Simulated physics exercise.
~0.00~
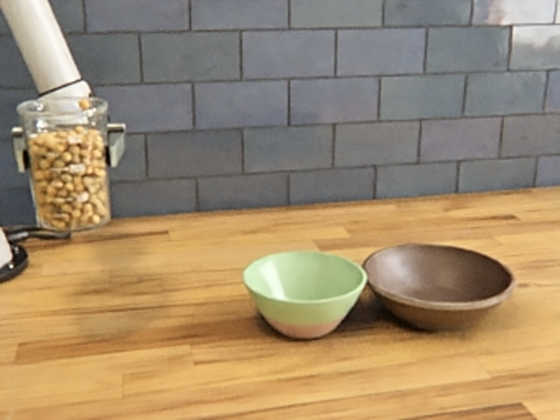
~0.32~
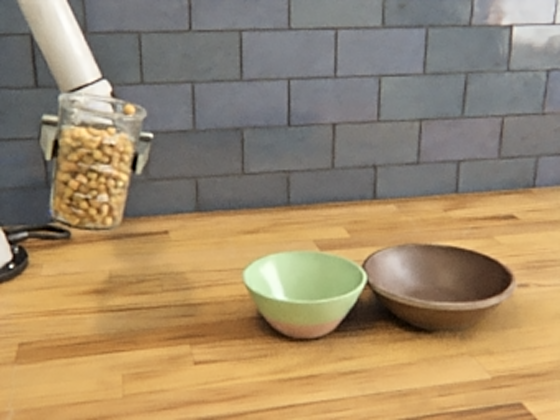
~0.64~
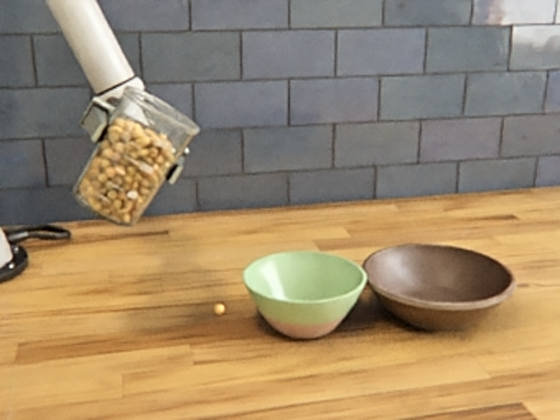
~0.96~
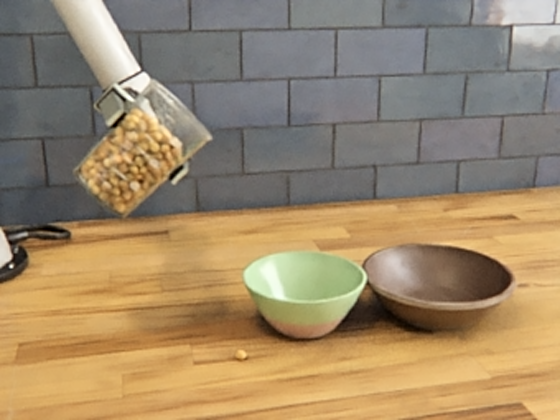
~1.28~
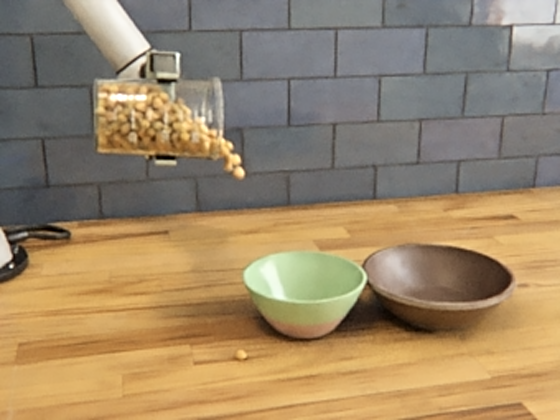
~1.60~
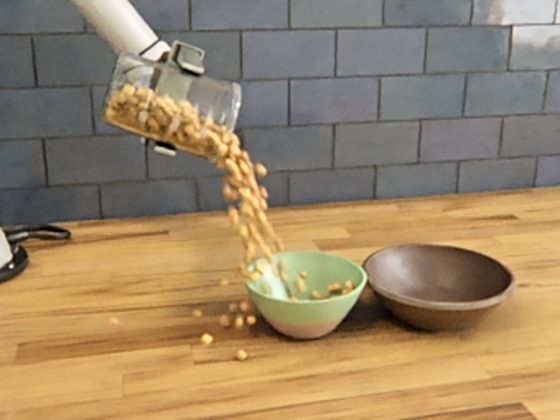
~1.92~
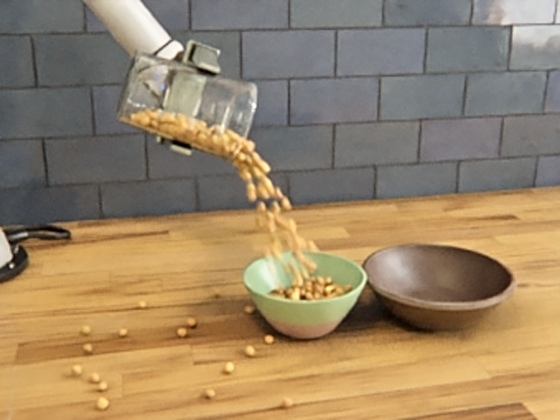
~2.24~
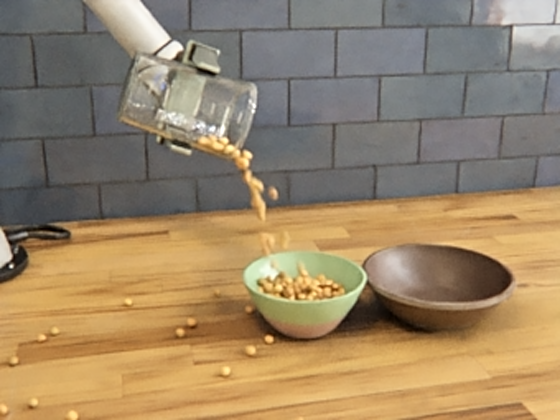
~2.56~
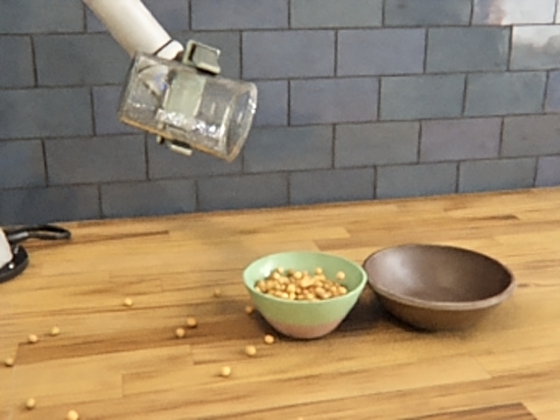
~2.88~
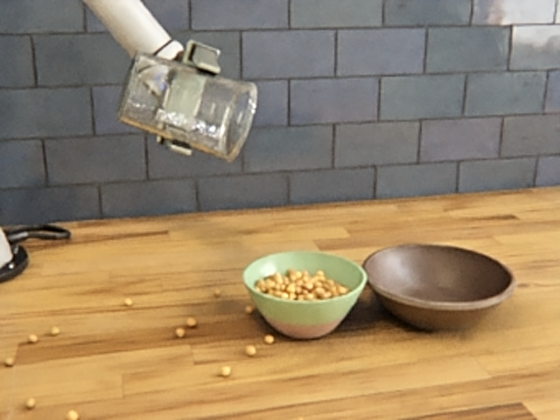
A wooden table top in front of a blue-grey tiled wall is seen from a fixed, slightly raised viewpoint. A white robot arm at the upper left holds a clear tumbler full of dried chickpeas, while a green bowl sits near the middle with a wider brown bowl touching its right side. The arm moves right and tips the tumbler, dropping a stray chickpea on the table. Tilted further, it pours a stream into the green bowl, and several chickpeas scatter leftward across the wood. Finally the emptied tumbler hangs still above the heaped green bowl, and the brown bowl remains empty.
